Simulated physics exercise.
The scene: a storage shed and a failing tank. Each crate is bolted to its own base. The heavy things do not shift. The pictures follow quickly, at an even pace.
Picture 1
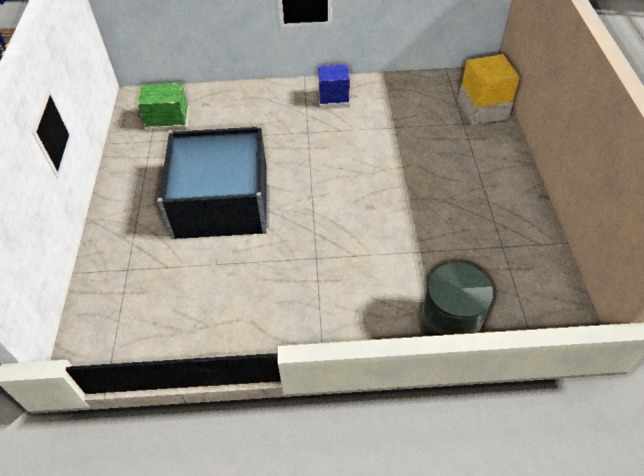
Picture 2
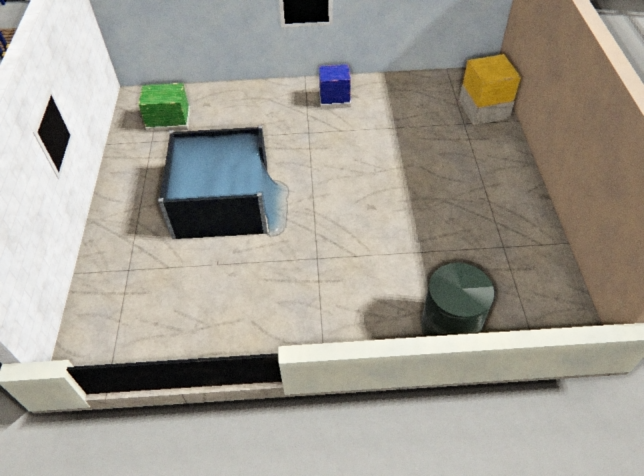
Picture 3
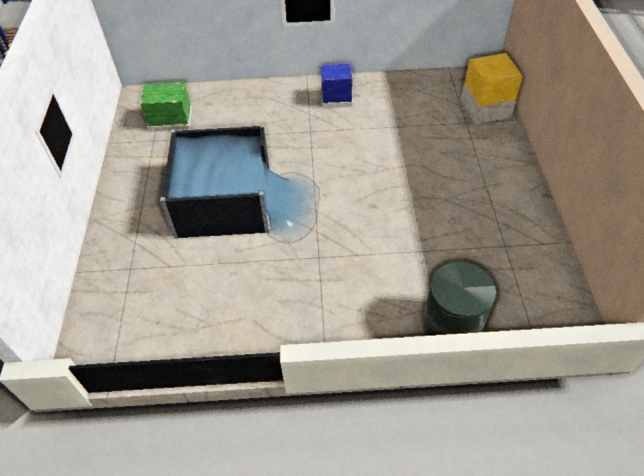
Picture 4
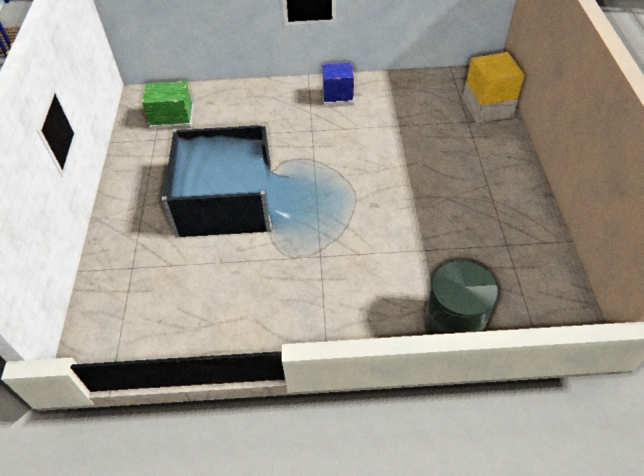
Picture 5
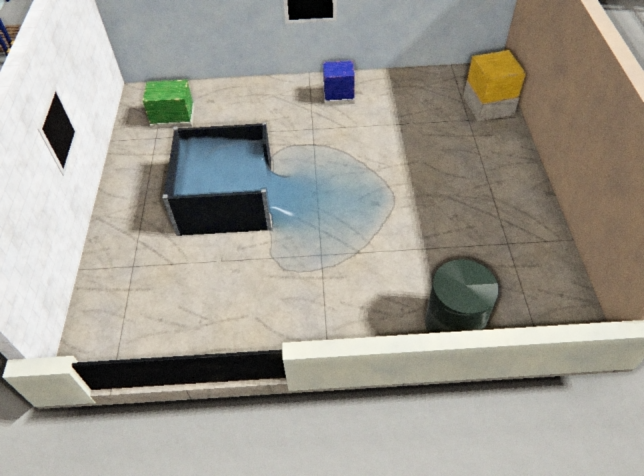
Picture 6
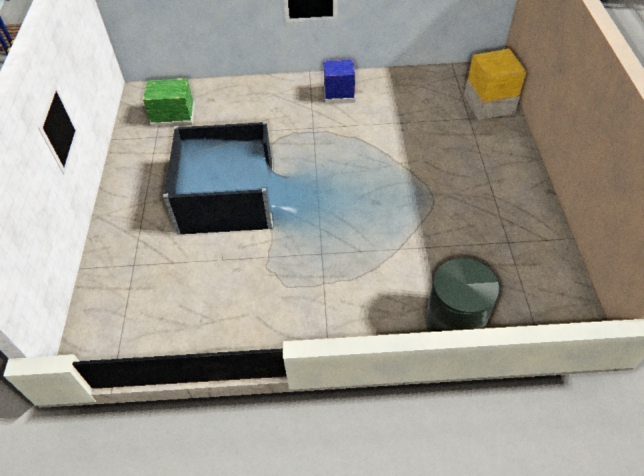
To begin with, an open, dark-sided tank of blue water stands still in a walled storage shed with green, blue and yellow blocks and a dark green drum. Water then pours from its right side onto the floor, and the puddle spreads rightward and widens, reaching the shaded floor.
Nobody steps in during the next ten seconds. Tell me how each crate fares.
One by one: The green crate stays dry; the blue crate stays dry; the yellow crate stays dry.
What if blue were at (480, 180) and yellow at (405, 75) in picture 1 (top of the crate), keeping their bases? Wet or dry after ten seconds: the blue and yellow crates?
Then: The blue crate ends up wet; the yellow crate keeps dry.
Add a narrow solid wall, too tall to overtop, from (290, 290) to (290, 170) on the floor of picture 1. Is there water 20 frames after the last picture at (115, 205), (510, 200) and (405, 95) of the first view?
As listed: Dry, clear, awash.
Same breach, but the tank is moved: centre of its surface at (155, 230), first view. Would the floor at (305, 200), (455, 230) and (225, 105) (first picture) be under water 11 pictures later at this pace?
In turn: Flooded, flooded, clear.
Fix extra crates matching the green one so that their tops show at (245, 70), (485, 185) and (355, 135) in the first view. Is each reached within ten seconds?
As listed: Stays dry, gets wet, gets wet.
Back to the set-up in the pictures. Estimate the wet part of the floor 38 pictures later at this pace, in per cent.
Some 55 per cent.
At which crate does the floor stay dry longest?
It is the green crate.
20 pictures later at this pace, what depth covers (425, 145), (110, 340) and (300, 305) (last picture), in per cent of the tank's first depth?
In that order: 2, 0 and 0 per cent.
A moment on, water covers 35 % of the floor; the green crate not reached, the blue crate water round its plinth, the yellow crate not reached.
Next, water covers 45 % of the floor; the green crate not reached, the blue crate water round its plinth, the yellow crate water round its plinth.
Then, water covers 50 % of the floor; the green crate not reached, the blue crate water round its plinth, the yellow crate water round its plinth.
Later, water covers 55 % of the floor; the green crate not reached, the blue crate water round its plinth, the yellow crate water round its plinth.
In the end, water covers 85 % of the floor; the green crate stayed above the water, the blue crate stayed above the water, the yellow crate stayed above the water.
